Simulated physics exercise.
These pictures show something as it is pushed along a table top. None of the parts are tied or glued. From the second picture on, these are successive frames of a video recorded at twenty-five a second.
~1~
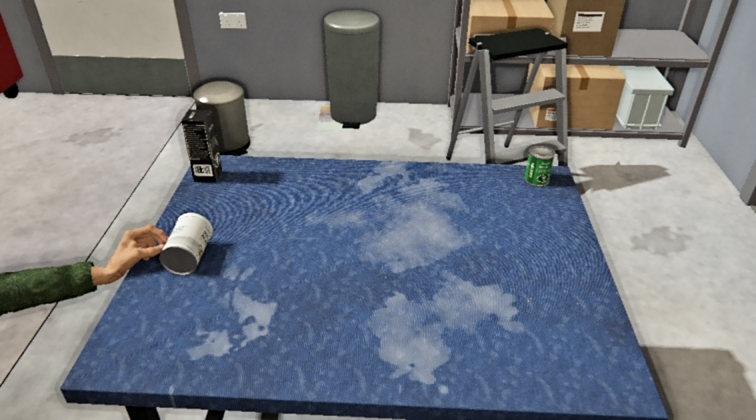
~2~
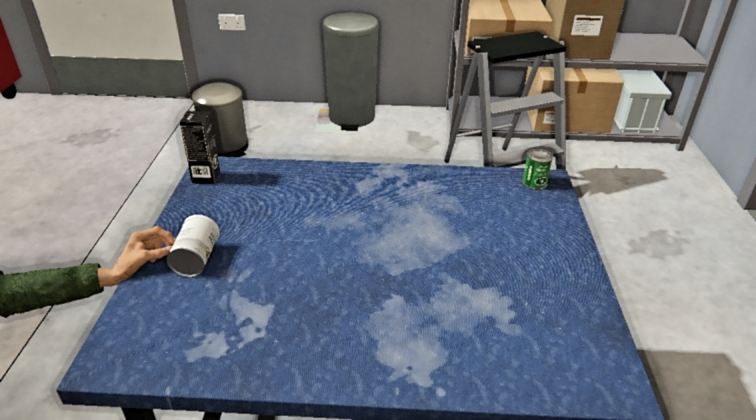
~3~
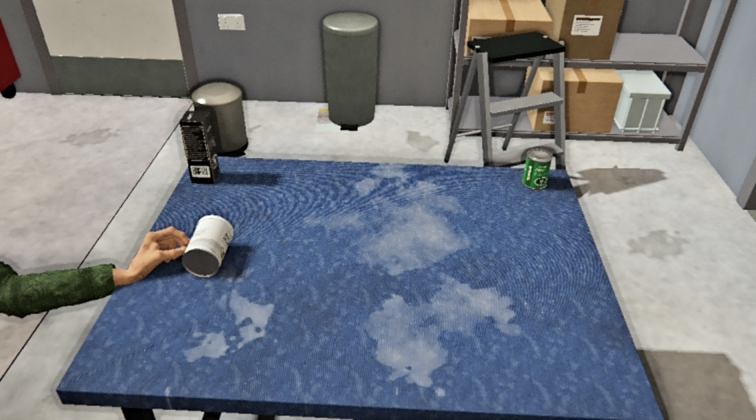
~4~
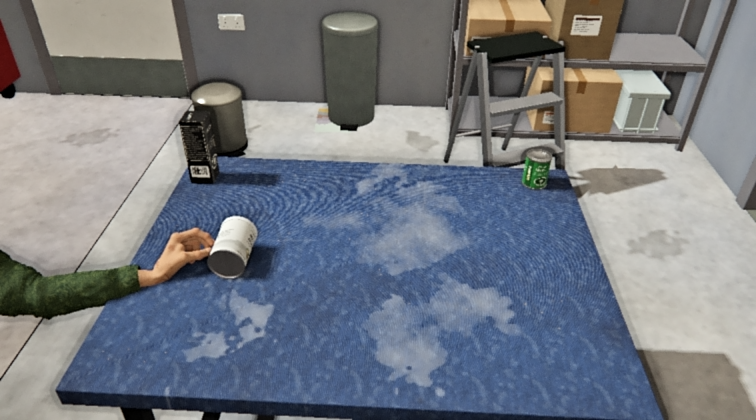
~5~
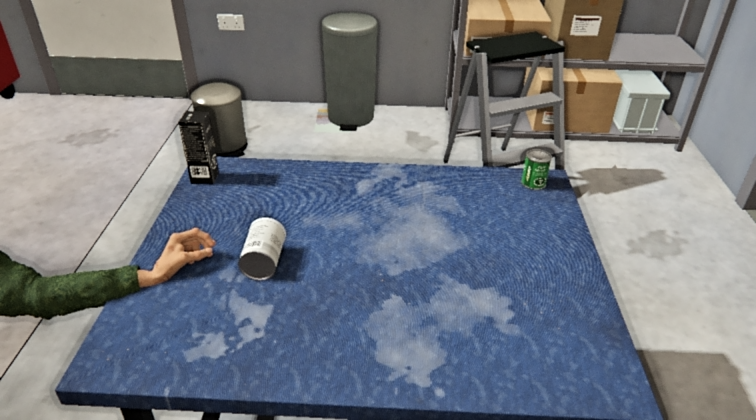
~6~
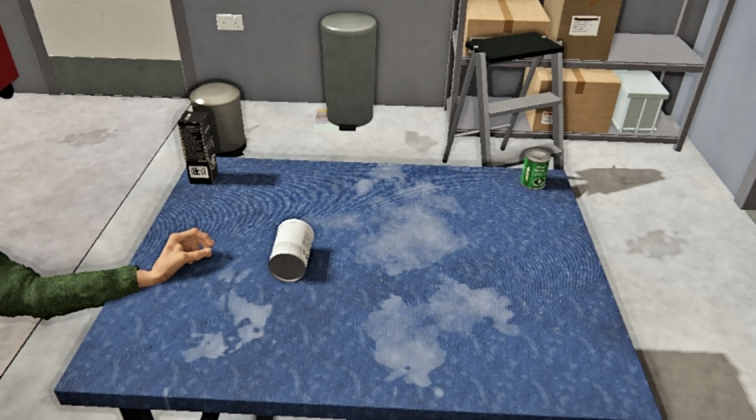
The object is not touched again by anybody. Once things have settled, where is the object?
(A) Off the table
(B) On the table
(A) Off the table.
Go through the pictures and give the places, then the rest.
The first picture shows under the hand; white tin (187, 244).
The second picture shows under the hand; white tin (194, 246).
The third picture shows under the hand; white tin (208, 246).
The fourth picture shows white tin (233, 247).
The fifth picture shows white tin (262, 249) shifted about its own width.
The sixth picture shows white tin (291, 250) shifted well along.
Then, 0.20 s on from there, white tin shifted well along near (436, 256).
Then, 0.50 s on from there, white tin now off the table.
Then, 0.90 s on from there, things are still on the move.
In the end, off the table, white tin.
